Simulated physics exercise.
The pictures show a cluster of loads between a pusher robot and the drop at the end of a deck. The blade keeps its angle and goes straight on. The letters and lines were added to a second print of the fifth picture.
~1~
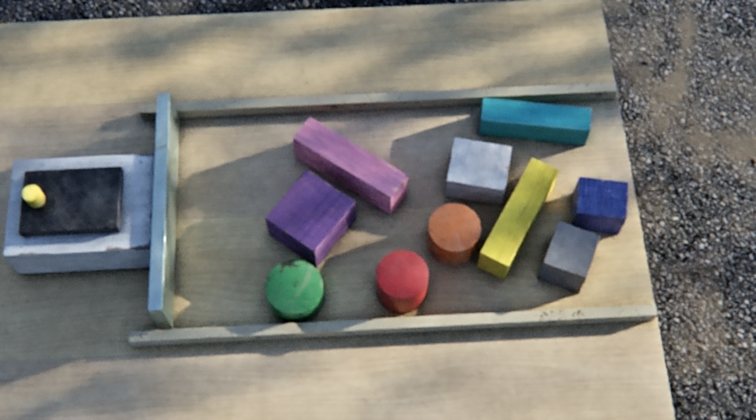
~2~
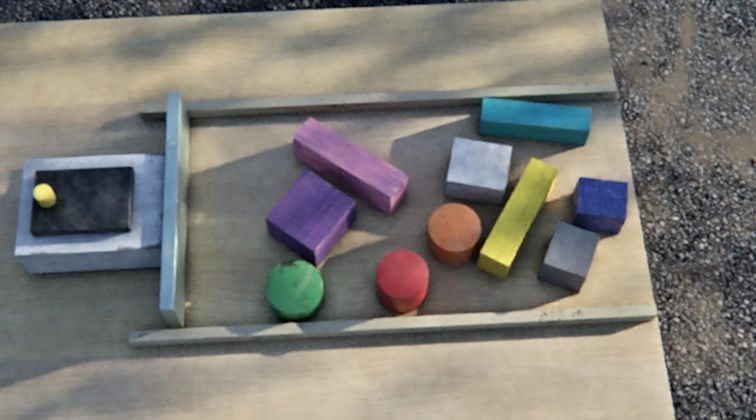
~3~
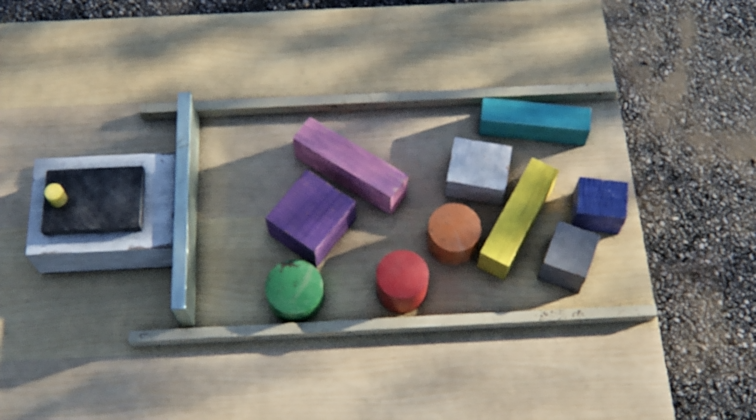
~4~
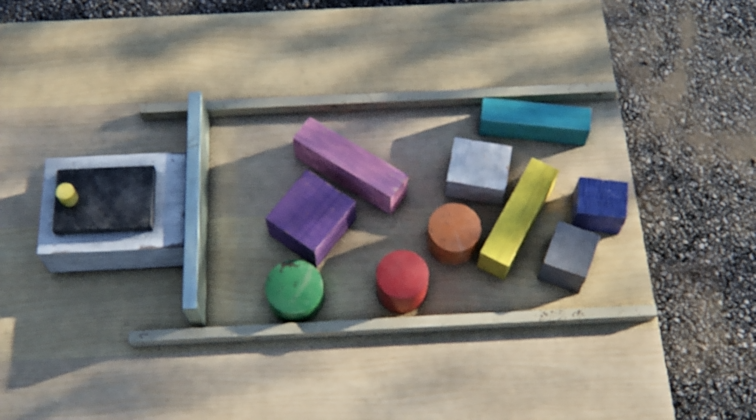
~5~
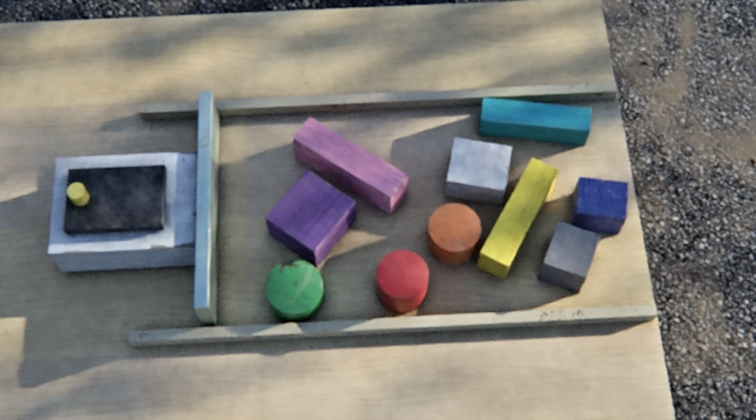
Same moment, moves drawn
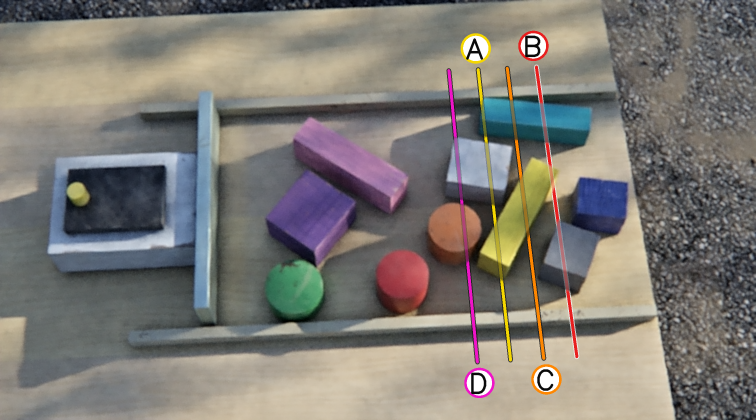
The pusher robot slides slowly right toward a cluster of still, coloured blocks and canisters.
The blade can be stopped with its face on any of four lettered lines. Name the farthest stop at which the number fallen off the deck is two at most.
No third one falls up to A.
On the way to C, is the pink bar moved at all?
Yes.
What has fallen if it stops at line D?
The blue crate.
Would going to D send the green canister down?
No.
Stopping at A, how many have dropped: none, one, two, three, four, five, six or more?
By then, two.
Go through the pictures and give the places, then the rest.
Yellow stick (518, 219); purple crate (312, 218); turquoise stick (535, 122), in the first frame.
Robot (90, 200); white crate (478, 171), in the second frame.
Robot (102, 199); red canister (402, 282), in the third frame.
Robot (113, 199); blue crate (599, 205), in the fourth frame.
Robot (123, 198); pink bar (350, 166); yellow stick (518, 219); purple crate (312, 218), in the fifth frame.
On the marked copy, A at (493, 205); B at (555, 202); C at (524, 204); D at (462, 207).
Taking A. A third of the way, robot (228, 193); green canister (348, 289); pink bar (370, 168).
Two thirds of the way, robot (333, 188); grey crate (593, 261); yellow stick (558, 229).
When it is over, robot (414, 184); blue crate over the edge; grey crate over the edge; two fallen.
As for the rest, B drops five; C drops three; D is within the limit but short.
